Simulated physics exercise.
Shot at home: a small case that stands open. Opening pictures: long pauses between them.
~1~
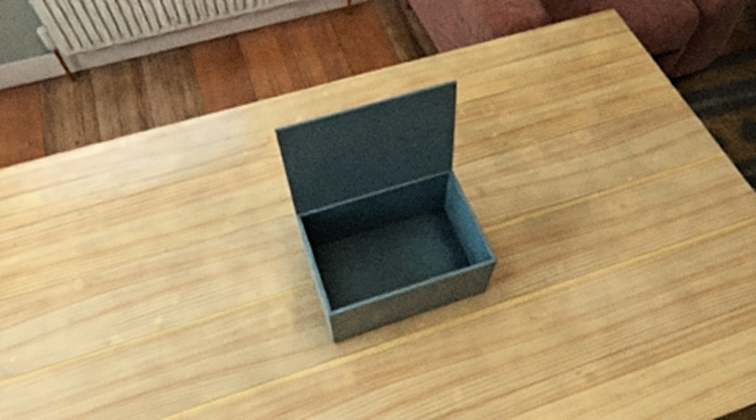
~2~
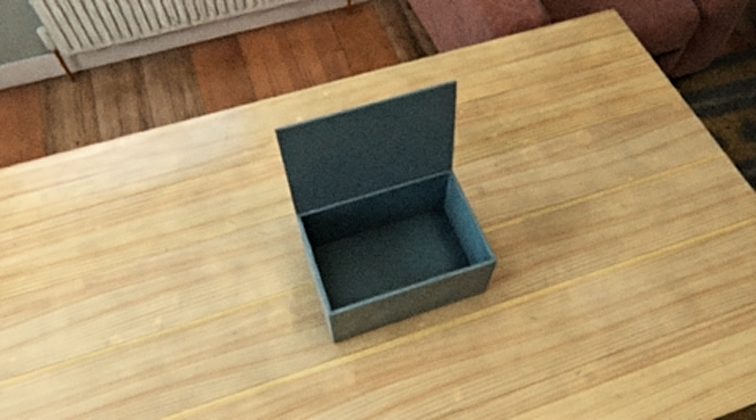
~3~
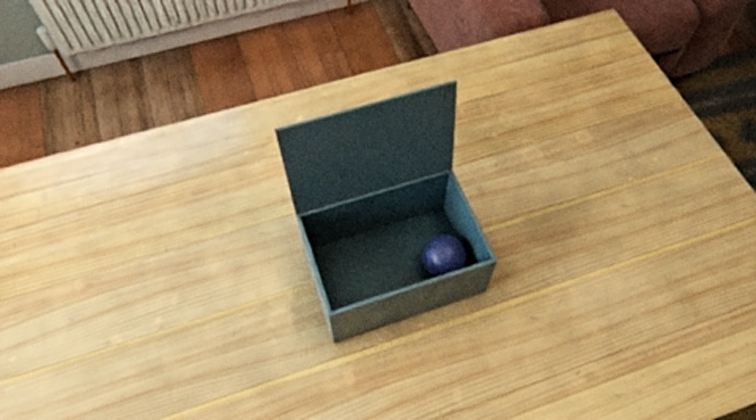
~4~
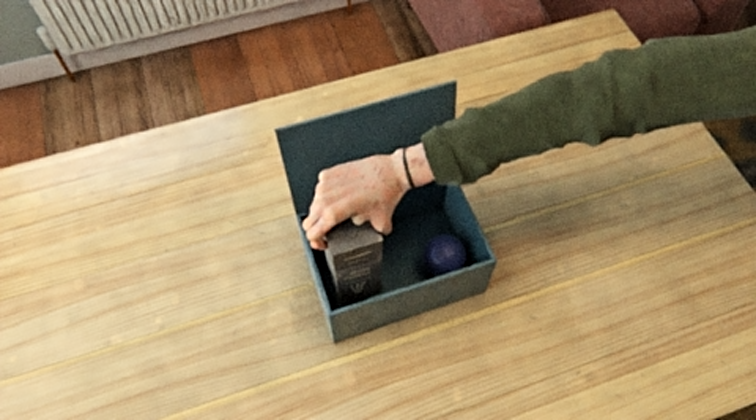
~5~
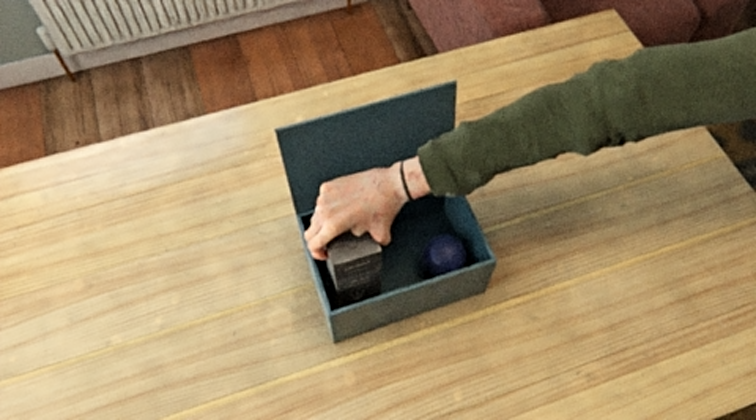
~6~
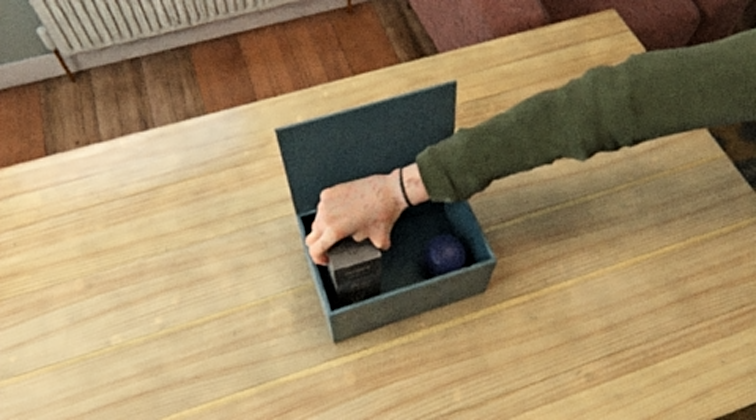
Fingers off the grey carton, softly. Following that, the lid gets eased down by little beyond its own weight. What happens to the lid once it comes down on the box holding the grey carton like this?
It stays raised.
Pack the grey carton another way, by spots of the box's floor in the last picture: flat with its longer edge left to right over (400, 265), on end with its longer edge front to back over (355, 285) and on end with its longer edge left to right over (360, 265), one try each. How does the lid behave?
So: First go, the lid can't get down; second go, it can't get down; third go, it can't get down.
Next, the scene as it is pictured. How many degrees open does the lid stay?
Roughly 40°.
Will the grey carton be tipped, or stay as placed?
Simply put, the grey carton remains unturned.
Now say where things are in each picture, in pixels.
The last thing is not in view yet, in the first frame.
The last thing is not in view yet, in the second frame.
The last thing is not in view yet; blue ball (445, 257), in the third frame.
On its way; grey carton (352, 257); blue ball (445, 257), in the fourth frame.
On its way; grey carton (352, 266); blue ball (445, 257), in the fifth frame.
Put in, still held; grey carton (353, 270); blue ball (445, 257), in the sixth frame.
Then, 1.10 s later than the last frame, lid starting down.
Then, 1.40 s later than the last frame, lid 75° above the rim.
Then, 1.60 s later than the last frame, lid 57° above the rim.
Then, 1.70 s later than the last frame, lid 45° above the rim.
When it is over, lid 41° above the rim; both as before. End places, in pixels of the last picture, grey carton near (353, 270).
